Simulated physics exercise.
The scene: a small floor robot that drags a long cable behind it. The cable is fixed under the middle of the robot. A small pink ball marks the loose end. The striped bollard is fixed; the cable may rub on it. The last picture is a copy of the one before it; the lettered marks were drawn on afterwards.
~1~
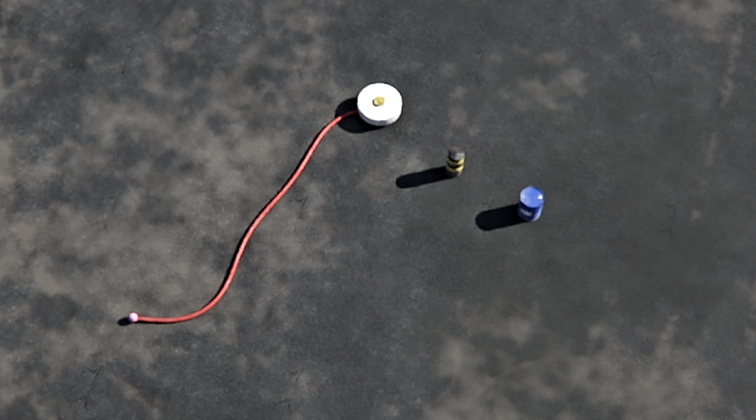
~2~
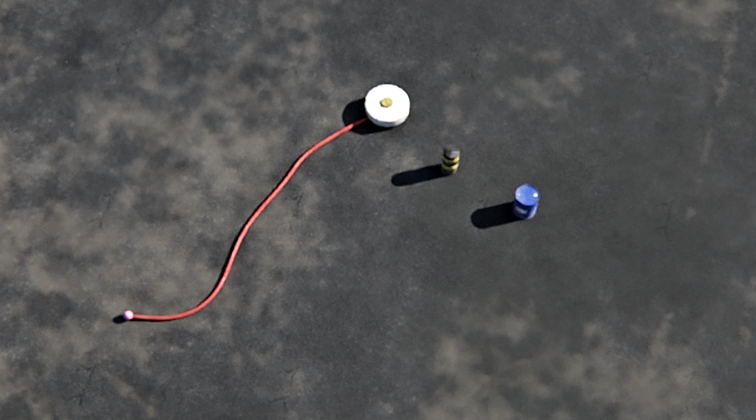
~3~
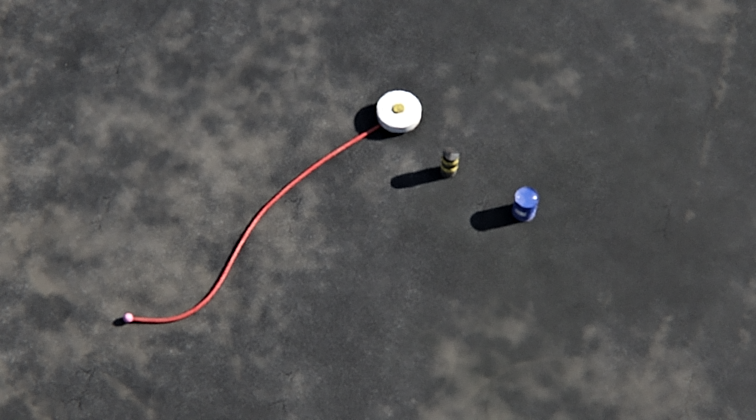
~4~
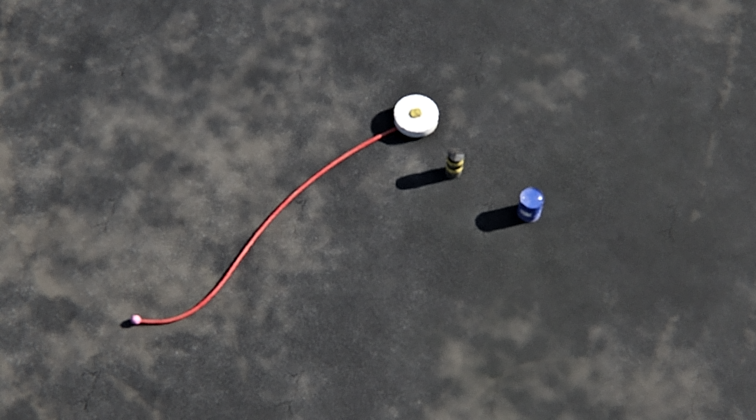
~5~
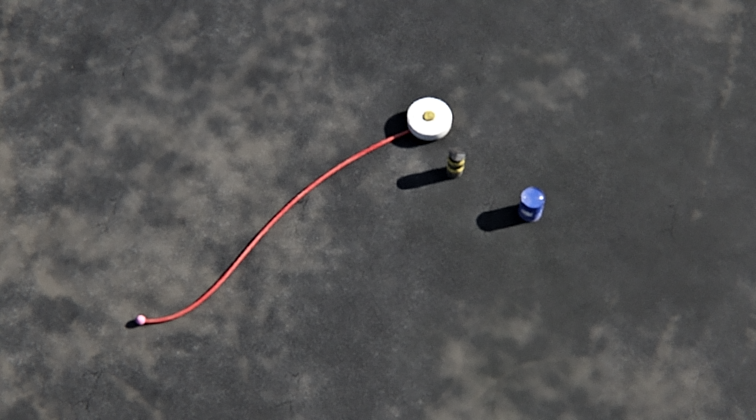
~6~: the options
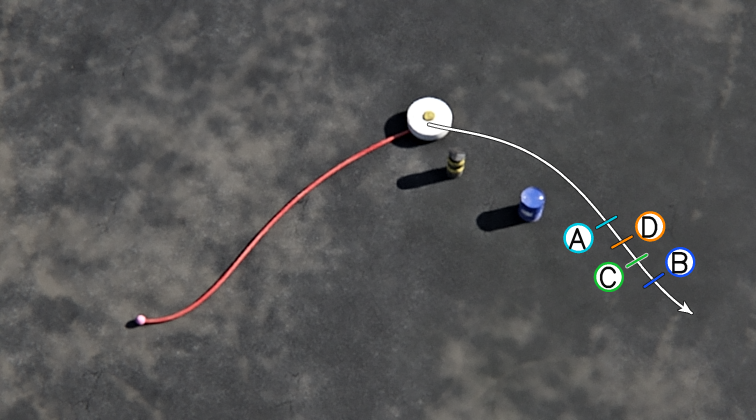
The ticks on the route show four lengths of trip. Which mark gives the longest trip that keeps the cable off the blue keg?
At D, and not beyond.
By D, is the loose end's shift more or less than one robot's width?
More.
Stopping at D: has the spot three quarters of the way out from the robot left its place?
By then, yes.
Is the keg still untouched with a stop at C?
For that mark, no.
On the marked copy, A at (607, 222); B at (654, 280); C at (637, 261); D at (622, 242); the route from (429, 124) via (577, 189) to (692, 313).
With D. Early on, robot (510, 140), middle of the cable (339, 199), free end (189, 297).
Further on, robot (578, 185), middle of the cable (400, 185), free end (240, 261).
At the end, robot (624, 238), middle of the cable (453, 164), free end (293, 233); only the bollard has been touched, if anything.
As for the rest, A is safe but short; B brings the cable against the keg; C brings the cable against the keg.
